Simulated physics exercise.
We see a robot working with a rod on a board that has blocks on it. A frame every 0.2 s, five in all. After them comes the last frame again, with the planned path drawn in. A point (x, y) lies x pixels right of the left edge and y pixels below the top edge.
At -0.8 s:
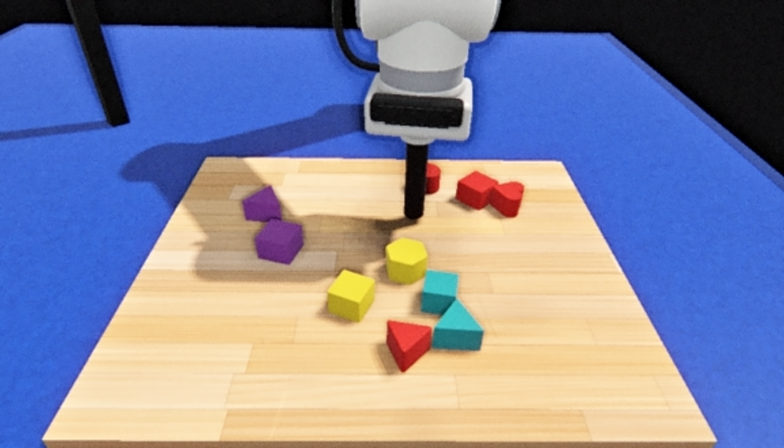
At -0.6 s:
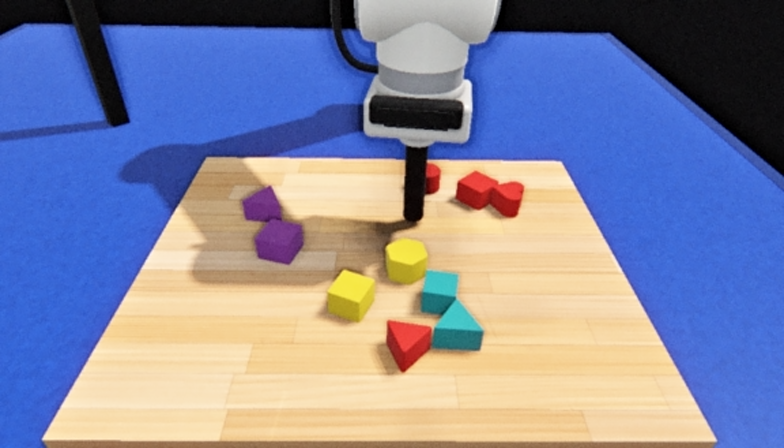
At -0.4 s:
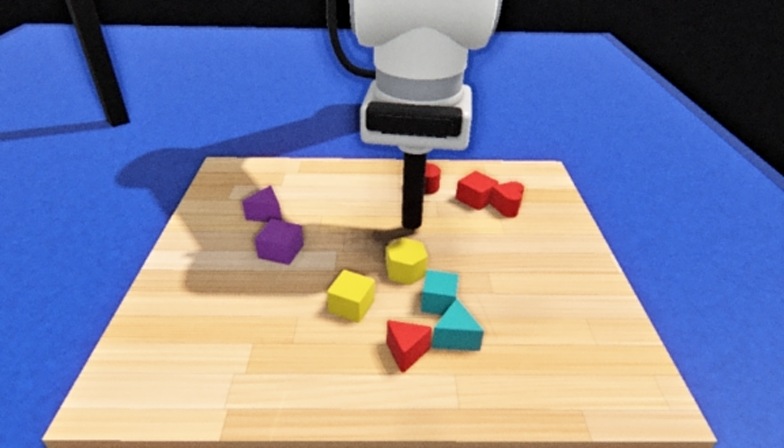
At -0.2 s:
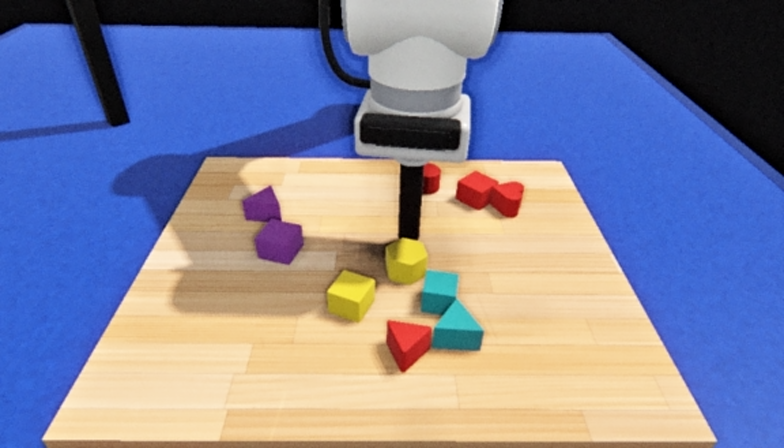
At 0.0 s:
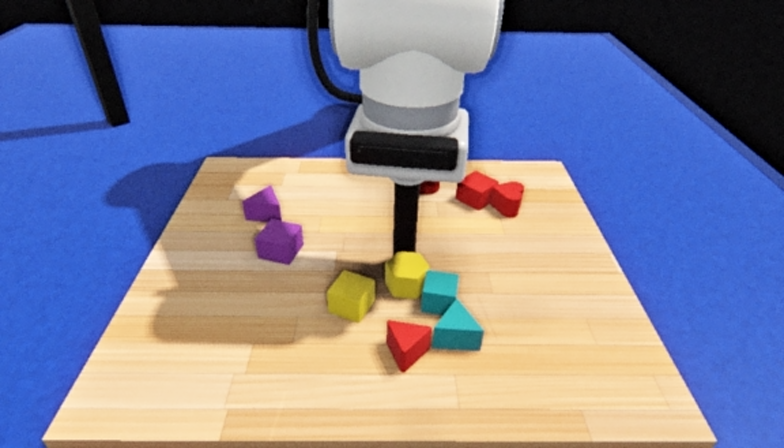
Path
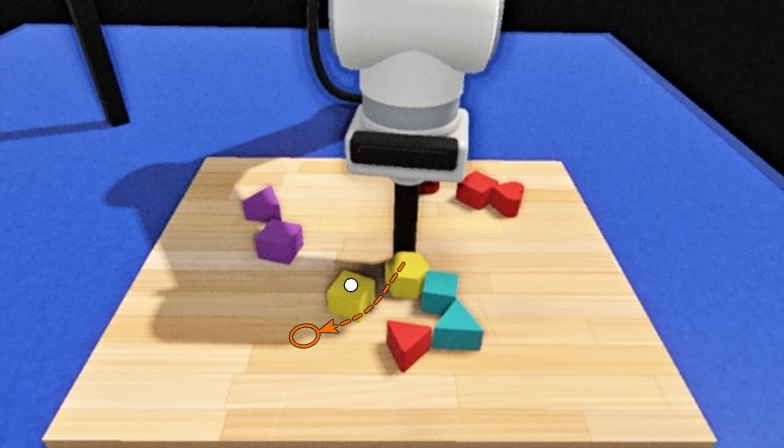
On a wooden board, a robot's black rod nudges the yellow hexagonal block slightly forward.
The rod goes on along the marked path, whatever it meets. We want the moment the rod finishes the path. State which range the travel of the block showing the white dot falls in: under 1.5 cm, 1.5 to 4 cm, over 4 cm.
The shift is above 4 cm.
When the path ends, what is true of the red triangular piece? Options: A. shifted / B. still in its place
Answer: B.
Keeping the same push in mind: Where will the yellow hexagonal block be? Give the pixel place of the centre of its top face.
In the picture, that point is around (407, 293).
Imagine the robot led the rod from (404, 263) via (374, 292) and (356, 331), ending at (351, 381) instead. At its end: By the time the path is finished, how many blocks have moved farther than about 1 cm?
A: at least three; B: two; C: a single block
It's B.
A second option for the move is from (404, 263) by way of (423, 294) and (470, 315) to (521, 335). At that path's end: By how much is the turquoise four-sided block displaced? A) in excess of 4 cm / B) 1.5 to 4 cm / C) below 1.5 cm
I'll go with A - in excess of 4 cm.
Path on the board, from (404, 263) through (385, 292) and (353, 319) to (305, 336); the dot is on the yellow four-sided block.
On the path given first. One third of the way, rod at (384, 285); yellow hexagonal block at (407, 290), turned 60° anticlockwise; turquoise four-sided block at (447, 286).
Two thirds of the way, rod at (353, 312); yellow four-sided block at (321, 294), turned 65° clockwise; yellow hexagonal block at (407, 293), turned 70° anticlockwise; turquoise four-sided block at (447, 286).
At the end, rod at (304, 329); yellow four-sided block at (293, 293), turned 125° clockwise; yellow hexagonal block at (407, 293), turned 70° anticlockwise; red triangular piece in place; turquoise four-sided block at (447, 286).
